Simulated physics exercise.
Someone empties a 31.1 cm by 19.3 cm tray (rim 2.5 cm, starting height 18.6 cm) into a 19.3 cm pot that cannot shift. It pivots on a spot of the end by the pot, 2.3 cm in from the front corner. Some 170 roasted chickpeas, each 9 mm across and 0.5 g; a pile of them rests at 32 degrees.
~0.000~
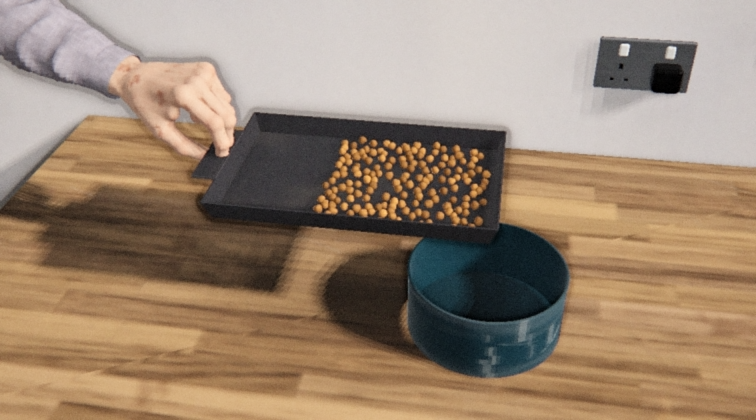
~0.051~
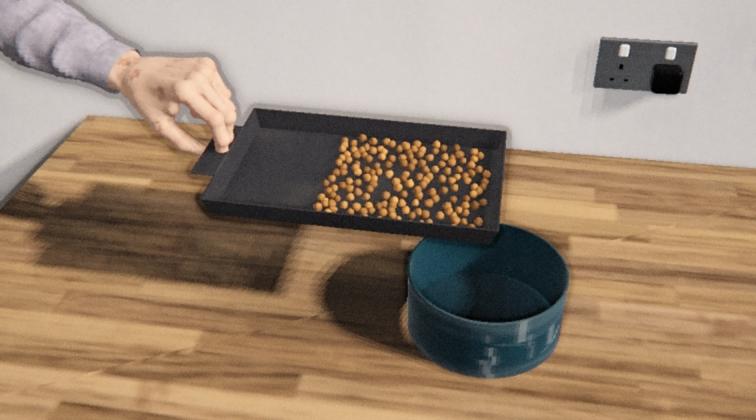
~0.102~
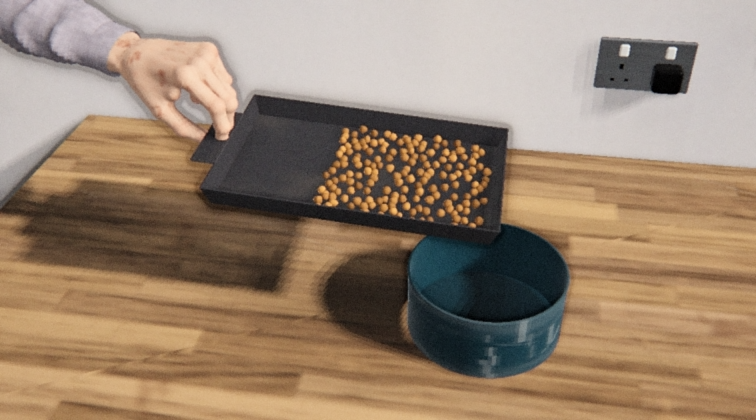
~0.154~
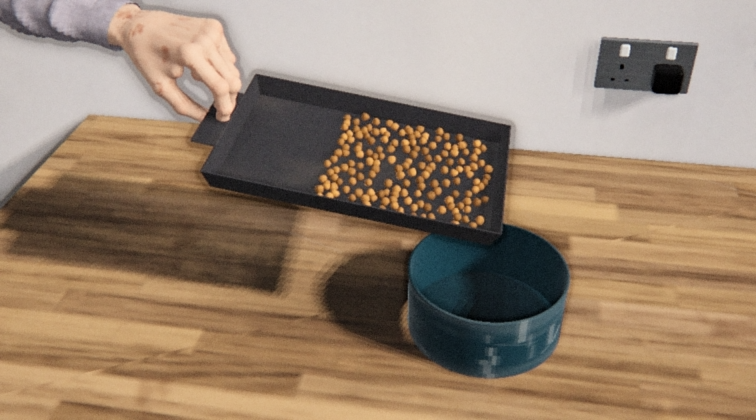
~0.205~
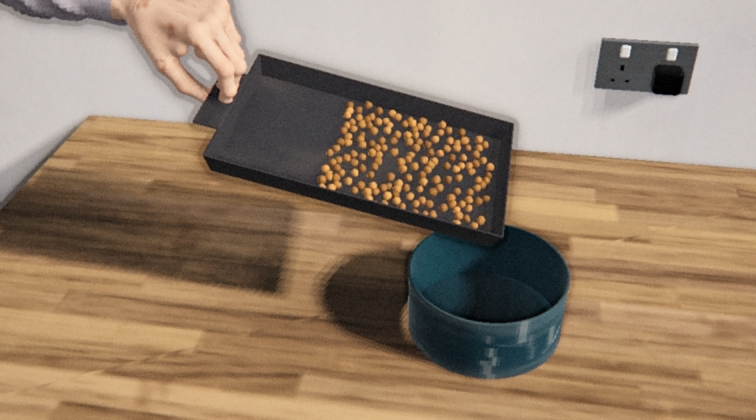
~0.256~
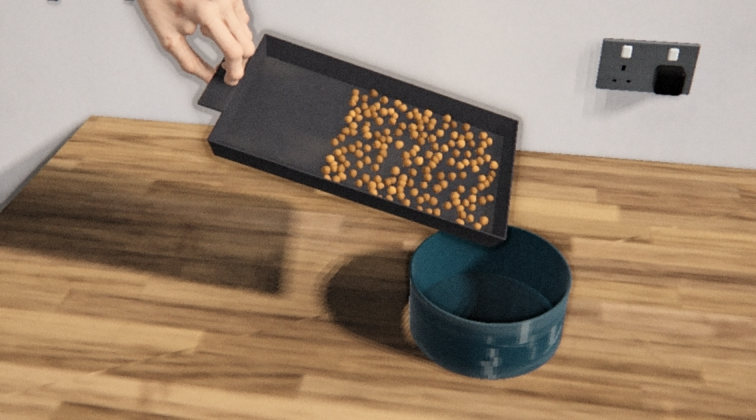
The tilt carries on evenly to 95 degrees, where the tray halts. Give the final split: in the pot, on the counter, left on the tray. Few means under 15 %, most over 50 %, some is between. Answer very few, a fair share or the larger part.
Pot a fair share, counter the larger part, tray very few.
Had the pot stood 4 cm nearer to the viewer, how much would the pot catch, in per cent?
Then about 75 per cent.
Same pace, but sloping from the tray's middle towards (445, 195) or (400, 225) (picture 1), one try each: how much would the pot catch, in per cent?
About 65 and 5 per cent.
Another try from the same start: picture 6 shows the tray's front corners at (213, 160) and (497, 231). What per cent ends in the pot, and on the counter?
Pot 20, counter 80.
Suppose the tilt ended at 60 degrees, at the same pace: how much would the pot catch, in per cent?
In that case some 0 per cent.
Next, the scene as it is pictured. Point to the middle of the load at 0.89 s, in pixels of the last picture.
Near (508, 197).
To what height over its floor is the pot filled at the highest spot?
Roughly 1.5 cm.
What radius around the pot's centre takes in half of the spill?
Roughly 18 cm.
Then, at 0.64 s, tilt 56 degrees; the tray holds 100 %, the pot 0 %.
After 0.89 s, tilt 80 degrees; the tray holds 85 %, the pot 0 %.
After 1.25 s, tilt 95 degrees; the tray holds 10 %, the pot 20 %.
In the end, at 2.2 s, pot 40 %, counter 60 %, tray 0 %.
